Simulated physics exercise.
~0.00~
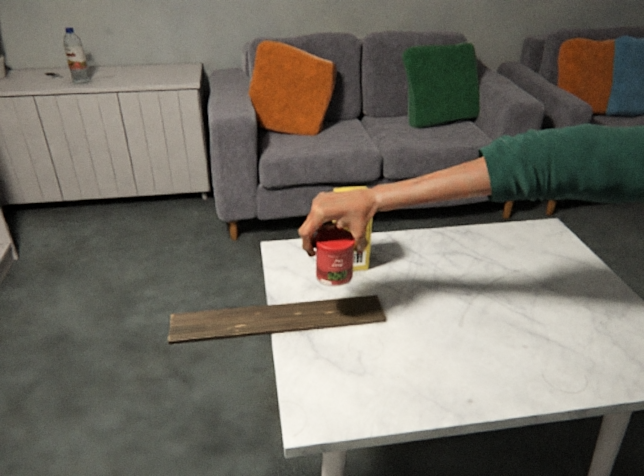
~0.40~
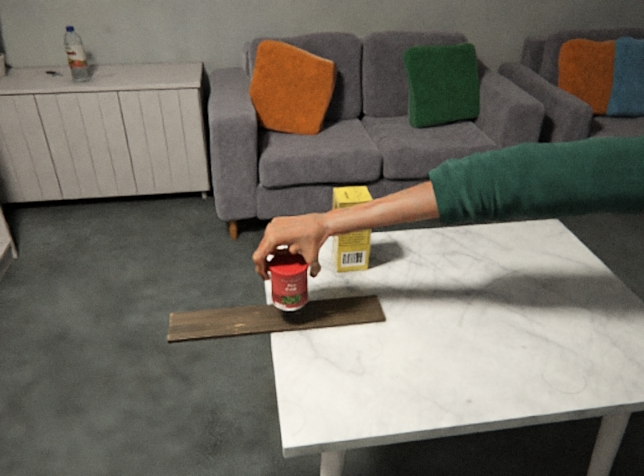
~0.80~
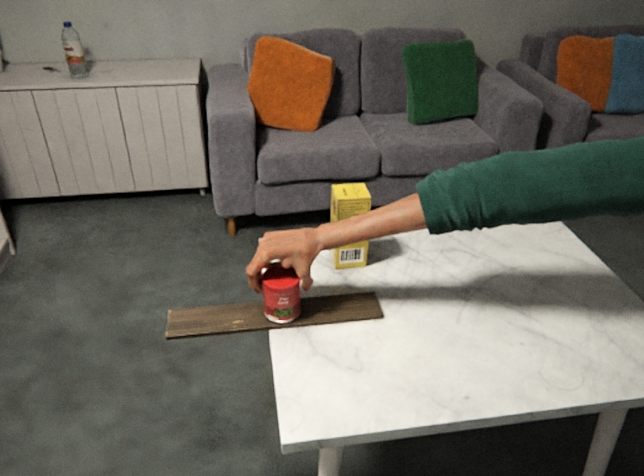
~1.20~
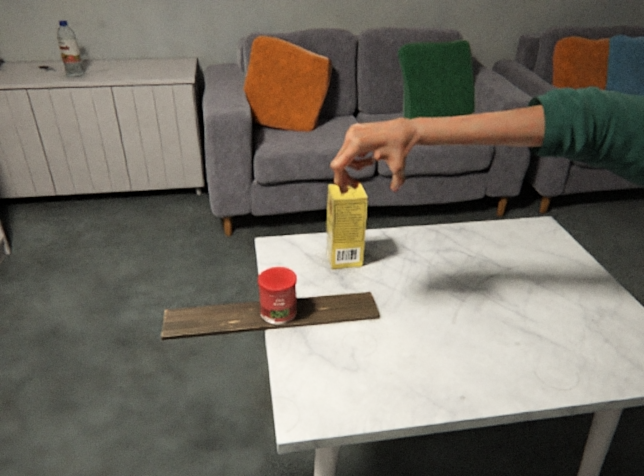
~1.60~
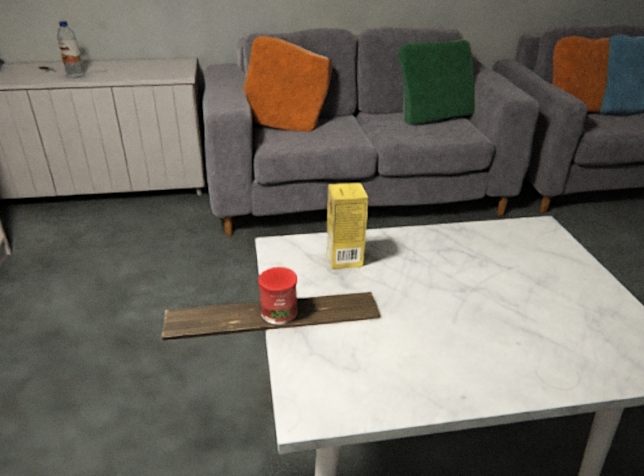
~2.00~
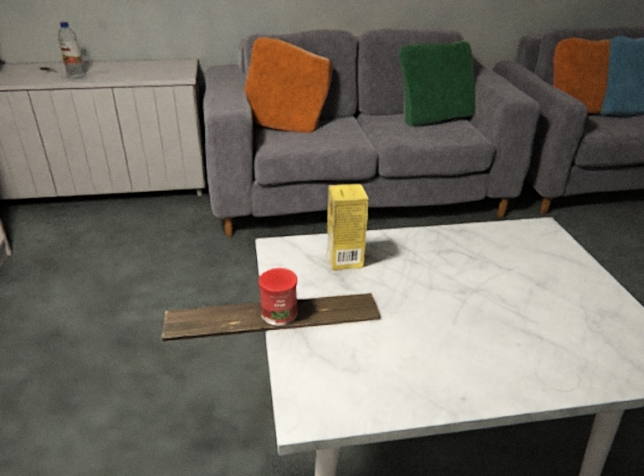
A hand sets a red tin on the overhanging board and withdraws, and the board stays put.
